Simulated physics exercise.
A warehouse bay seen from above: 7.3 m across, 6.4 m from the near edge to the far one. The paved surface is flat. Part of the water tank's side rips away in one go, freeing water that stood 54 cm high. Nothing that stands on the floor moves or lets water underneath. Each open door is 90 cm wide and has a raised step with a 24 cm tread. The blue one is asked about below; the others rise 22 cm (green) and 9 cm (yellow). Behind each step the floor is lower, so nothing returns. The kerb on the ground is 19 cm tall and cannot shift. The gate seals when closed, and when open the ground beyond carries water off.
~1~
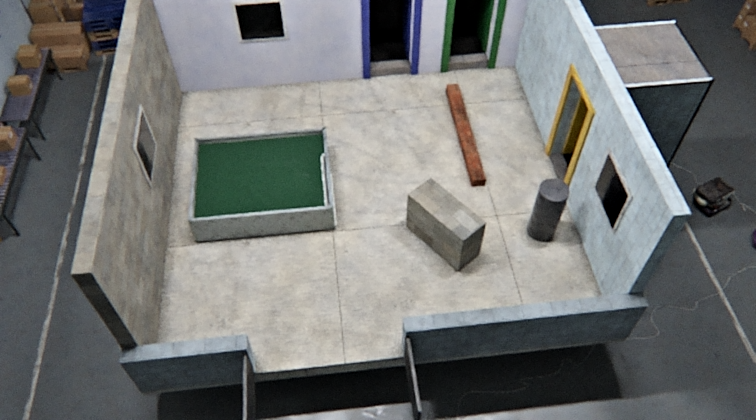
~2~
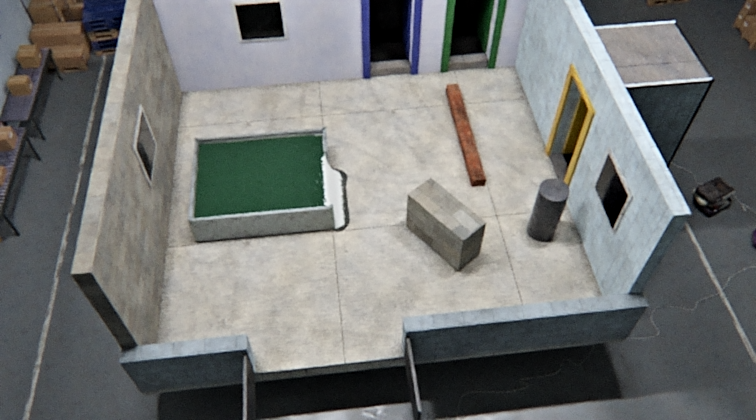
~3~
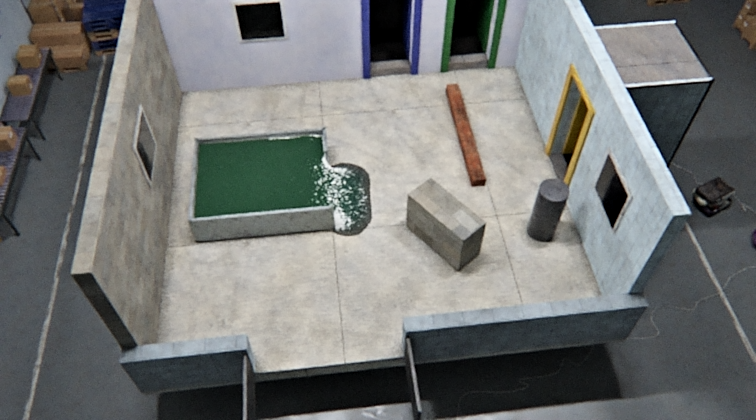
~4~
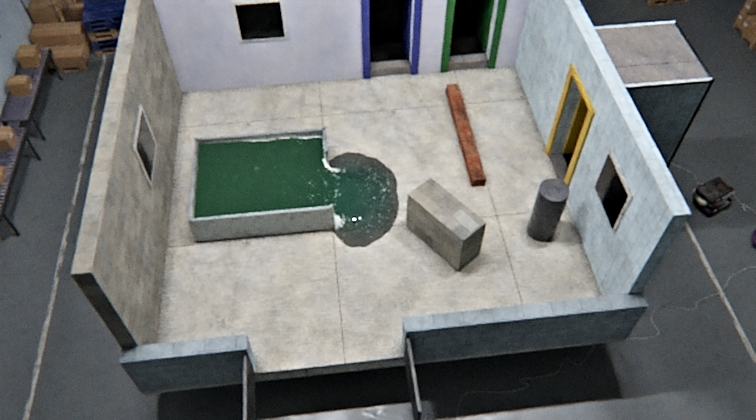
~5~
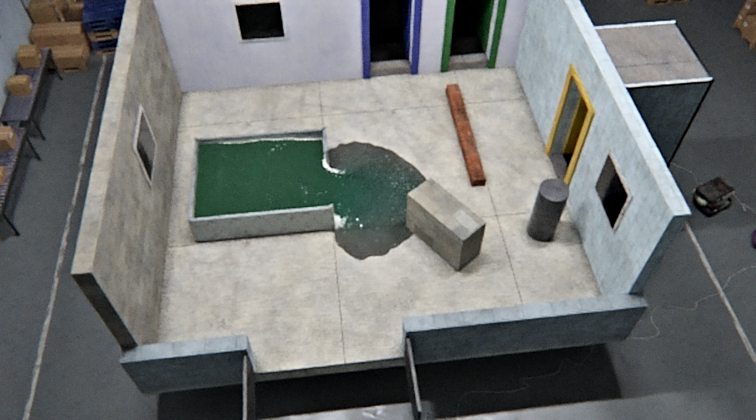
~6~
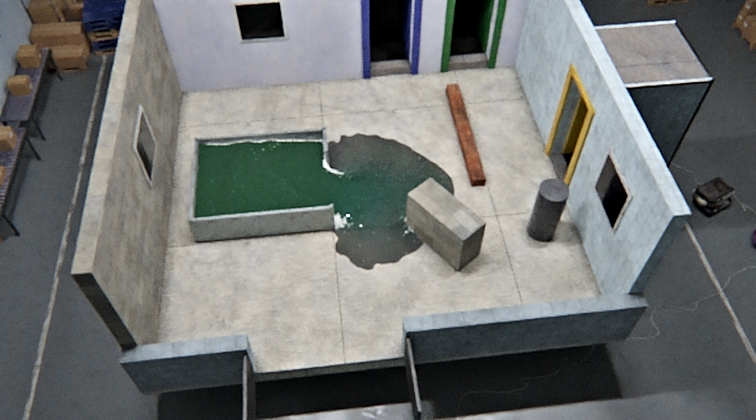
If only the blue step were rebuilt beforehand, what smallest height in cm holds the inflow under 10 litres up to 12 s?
About 11.5 cm.
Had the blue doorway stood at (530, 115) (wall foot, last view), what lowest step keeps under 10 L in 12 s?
Roughly 7.0 cm.
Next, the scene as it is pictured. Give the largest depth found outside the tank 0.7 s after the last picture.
About 32 cm.
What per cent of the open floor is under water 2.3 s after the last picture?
Near 45 per cent is wet.
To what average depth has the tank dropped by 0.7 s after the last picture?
Roughly 38 cm on average.
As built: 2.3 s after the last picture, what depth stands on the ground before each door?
In cm: Green 4, blue 9, yellow 11.
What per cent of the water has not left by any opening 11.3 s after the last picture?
Some 92 per cent remains.
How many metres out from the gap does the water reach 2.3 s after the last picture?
Roughly 5.2 m.
Then, 0.7 s after the last picture water covers 20 % of the floor, deepest (32 cm) near (410, 223); it has not reached the blue door.
Then, 2.3 s after the last picture water covers 45 % of the floor, deepest (28 cm) near (466, 172); 9 cm at the blue door, 0 litres in over its 21 cm step.
Then, 11.3 s after the last picture water covers 95 % of the floor, deepest (10 cm) near (464, 101); 6 cm at the blue door, 0 litres in over its 21 cm step.
At the blue door as built, the water peaked near 16 cm, 2.9 s after the last picture.
With a step of 9.5 cm, 23 litres would have come in within the 12 s; with 12.5 cm, 7 litres. So under 10 litres takes about 11.5 cm.
